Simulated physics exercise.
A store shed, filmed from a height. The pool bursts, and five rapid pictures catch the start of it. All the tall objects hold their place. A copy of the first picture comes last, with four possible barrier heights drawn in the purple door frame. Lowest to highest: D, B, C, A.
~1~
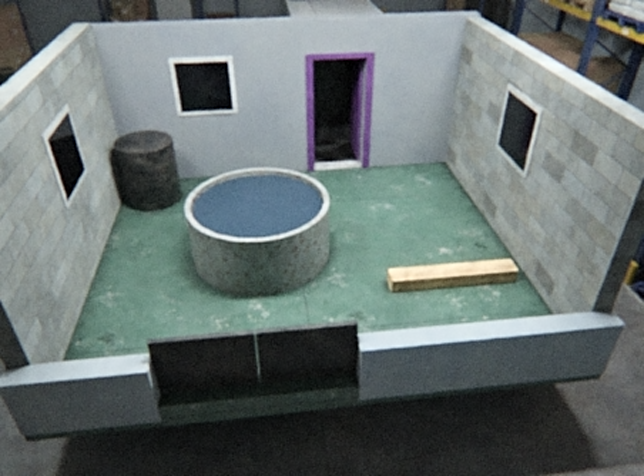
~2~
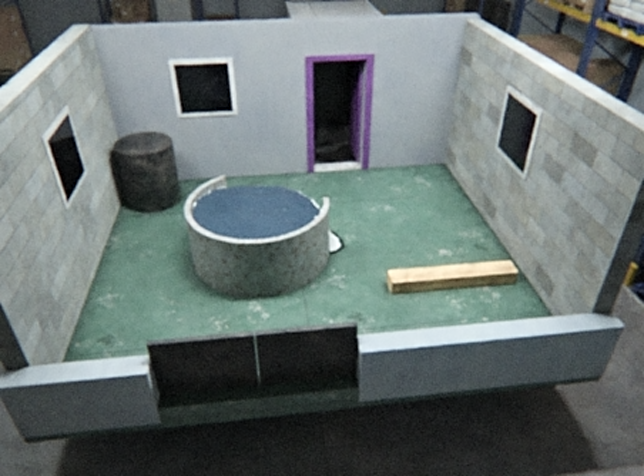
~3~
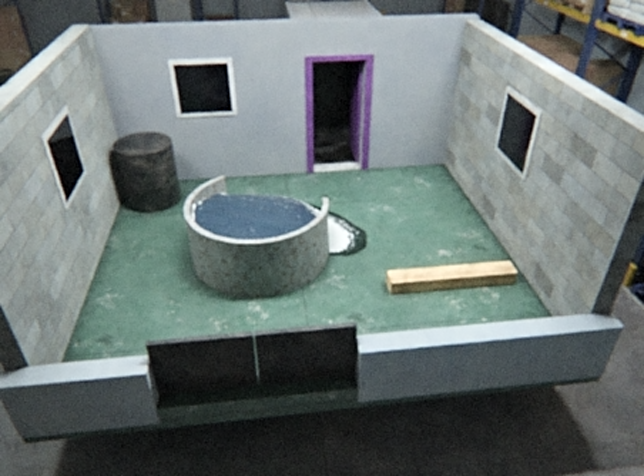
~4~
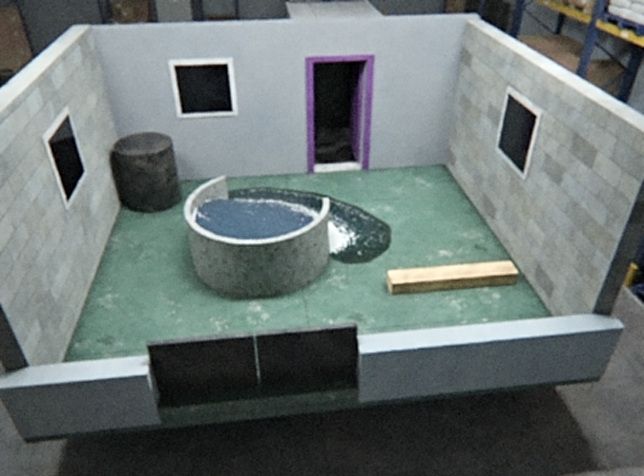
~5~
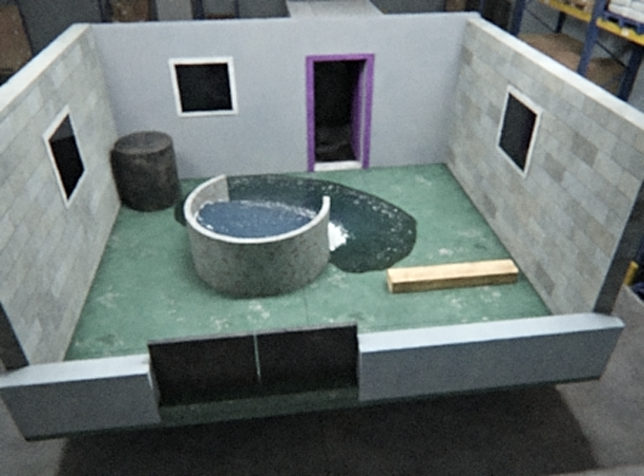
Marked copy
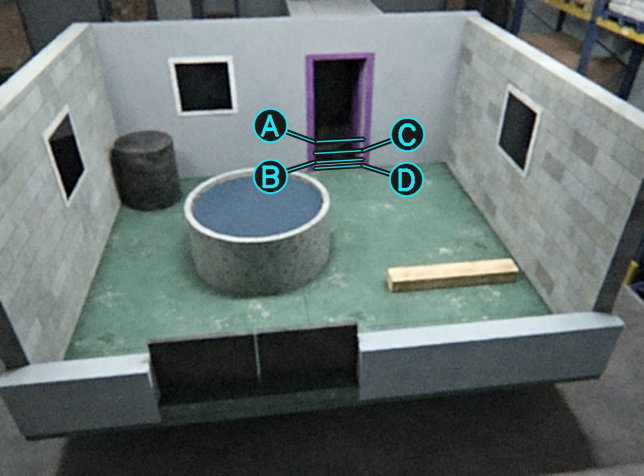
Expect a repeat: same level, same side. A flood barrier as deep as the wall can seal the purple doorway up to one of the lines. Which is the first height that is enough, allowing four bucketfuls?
C.
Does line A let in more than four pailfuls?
No, not at all.
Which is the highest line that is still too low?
Here it is line B.
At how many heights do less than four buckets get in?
Two.
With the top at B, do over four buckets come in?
Yes, that goes wrong.
In cyan, A at (339, 140); B at (338, 160); C at (338, 152); D at (338, 166); from the bottom up D, B, C, A.
Choosing A, nothing gets over.
Choosing B, about 10 bucketfuls get in.
Choosing C, a splash gets over, under a bucket.
Choosing D, dozens of bucketfuls pour in.
